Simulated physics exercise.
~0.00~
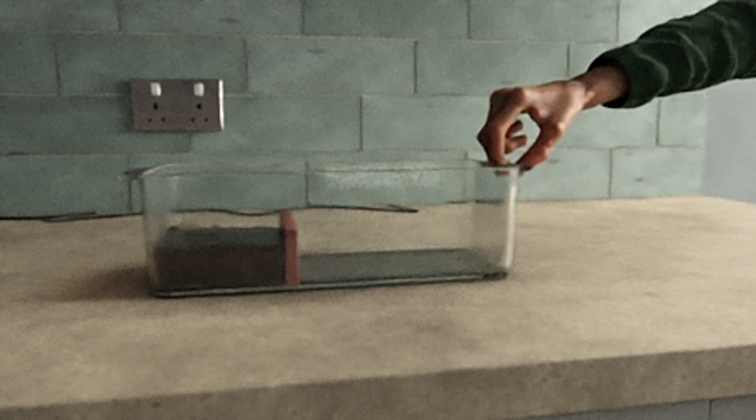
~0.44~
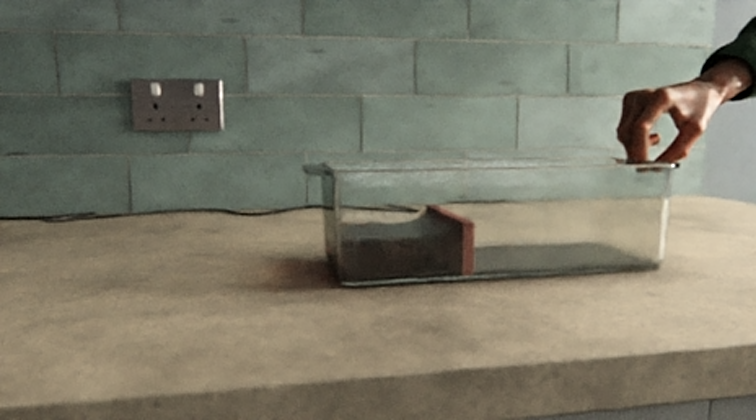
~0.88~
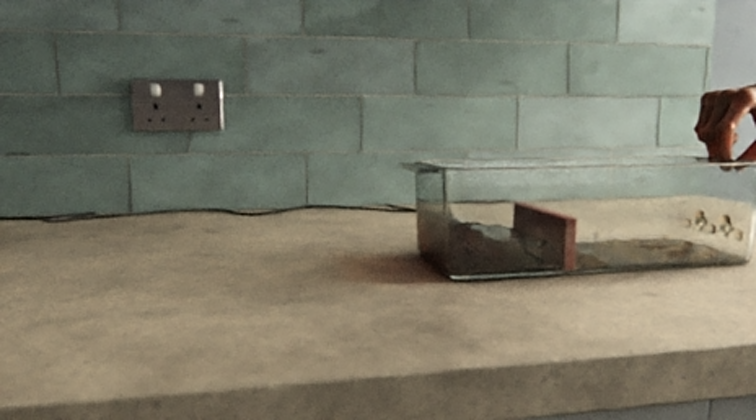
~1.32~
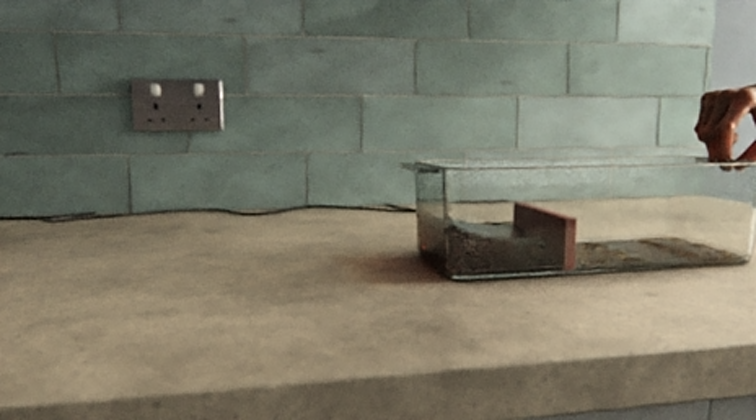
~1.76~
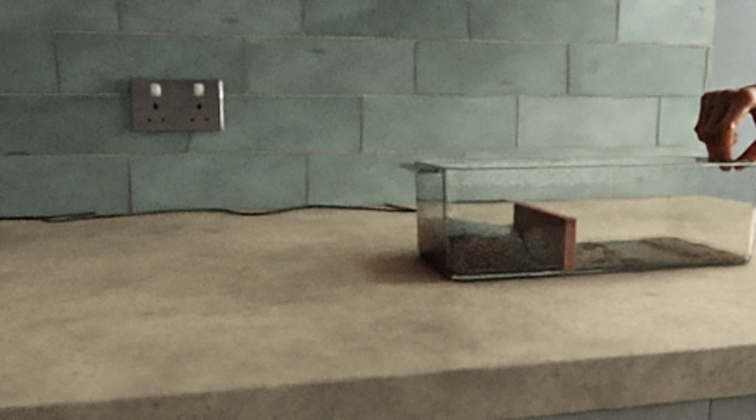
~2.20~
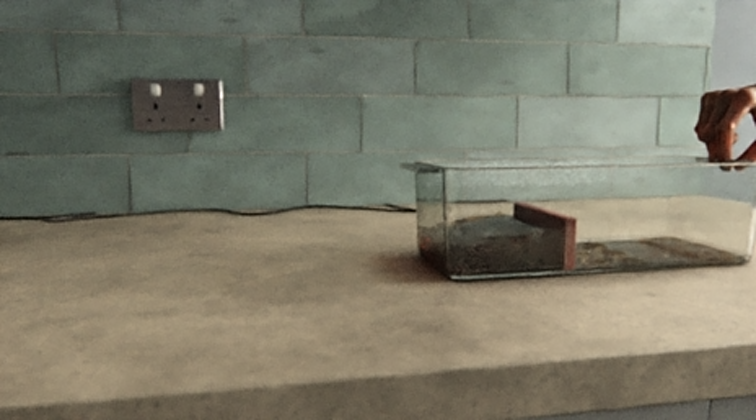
The video shows a hand pulling a clear box with a low reddish divider and dark liquid on its left to the right along a worktop; the liquid sloshes, some crosses to the right side, and the box stops, most liquid remaining left.
